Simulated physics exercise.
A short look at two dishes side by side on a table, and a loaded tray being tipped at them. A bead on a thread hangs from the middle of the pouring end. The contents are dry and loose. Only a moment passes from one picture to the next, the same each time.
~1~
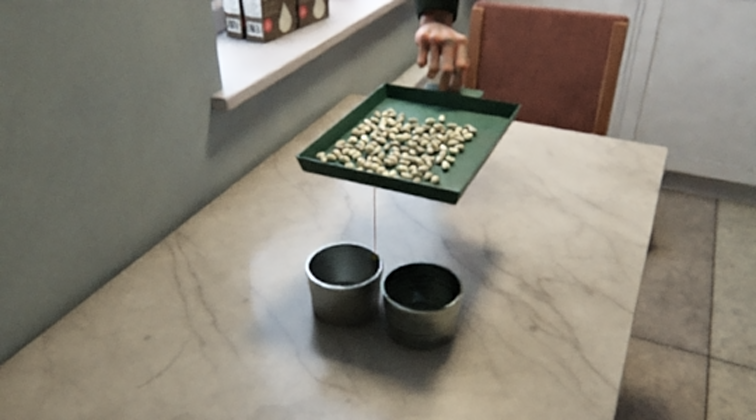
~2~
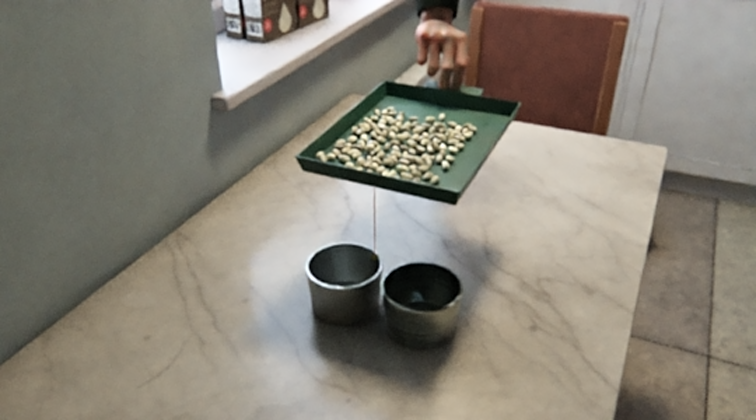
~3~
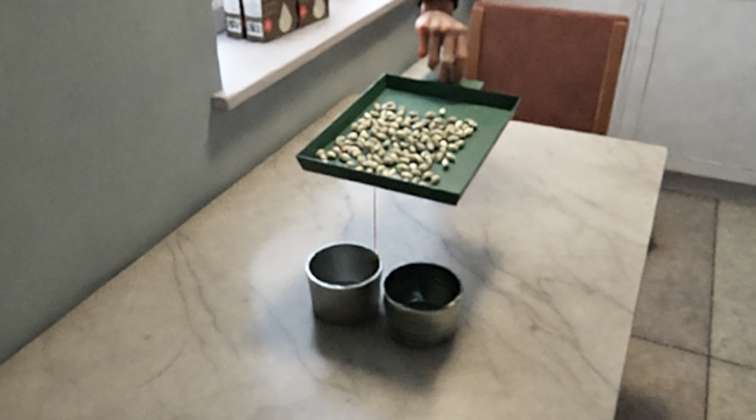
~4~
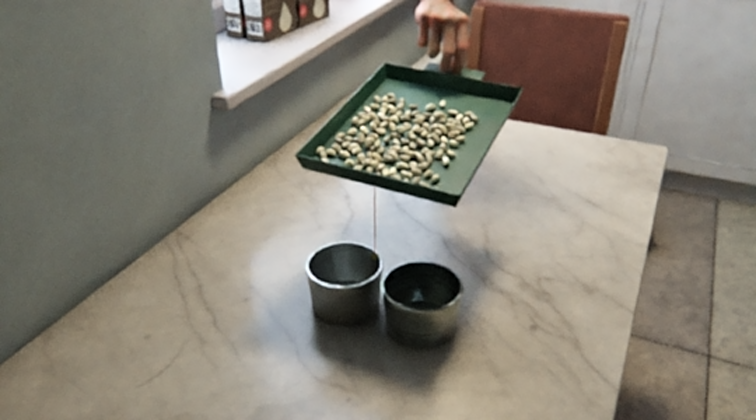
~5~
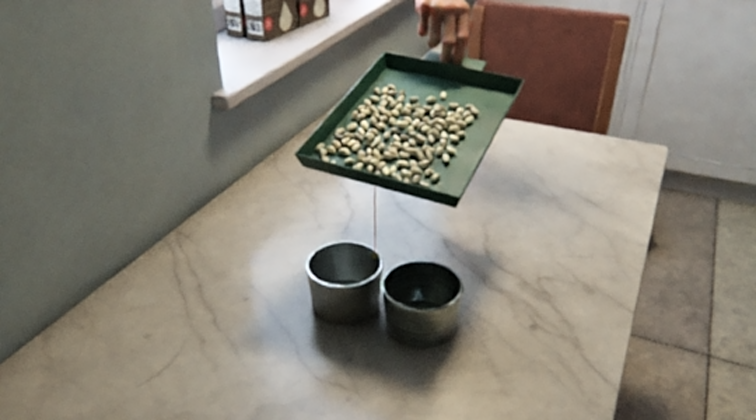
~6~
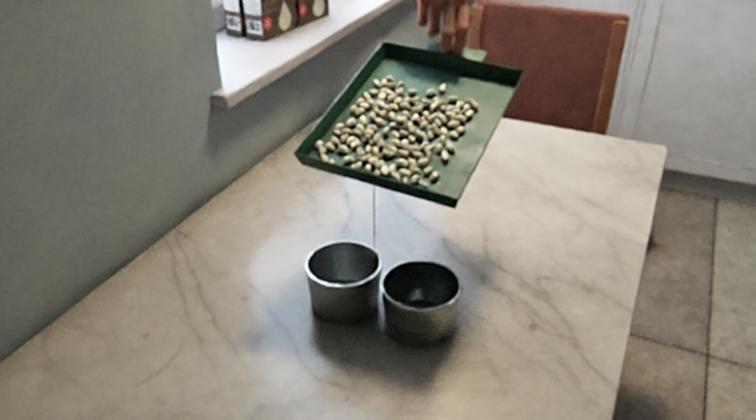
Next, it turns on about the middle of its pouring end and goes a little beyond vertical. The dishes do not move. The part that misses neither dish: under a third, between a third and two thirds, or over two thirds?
The two hold between a third and two thirds of the load.
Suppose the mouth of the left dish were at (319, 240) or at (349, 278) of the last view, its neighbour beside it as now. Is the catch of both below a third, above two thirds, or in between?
In turn: Under a third; more than two thirds.
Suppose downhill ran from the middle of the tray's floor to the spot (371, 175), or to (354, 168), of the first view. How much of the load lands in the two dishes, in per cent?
Near 30 % and 30 %.
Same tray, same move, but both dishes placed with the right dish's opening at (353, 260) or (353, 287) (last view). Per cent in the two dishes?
Roughly 0 per cent, and 30 per cent.
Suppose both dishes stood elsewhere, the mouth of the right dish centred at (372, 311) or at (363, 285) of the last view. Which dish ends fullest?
One: The right-hand dish. Two: Right.
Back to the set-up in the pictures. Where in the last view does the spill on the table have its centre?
Around (386, 372).
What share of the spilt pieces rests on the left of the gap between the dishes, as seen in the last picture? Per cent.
About 50 per cent.
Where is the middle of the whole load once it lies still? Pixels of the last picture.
Close to (417, 338).
Shortly afterwards, tray tipped steeply; all but a few on the tray; only a few in the air.
Next, tray tipped right over; near two thirds on the tray; a little in the right dish; only a few outside both; near a third in the air.
Some moments later, tray tipped past a quarter turn; near half in the right dish; near half outside both.
In the end, tray tipped past a quarter turn; near half in the right dish; none at all in the left dish; near half outside both.
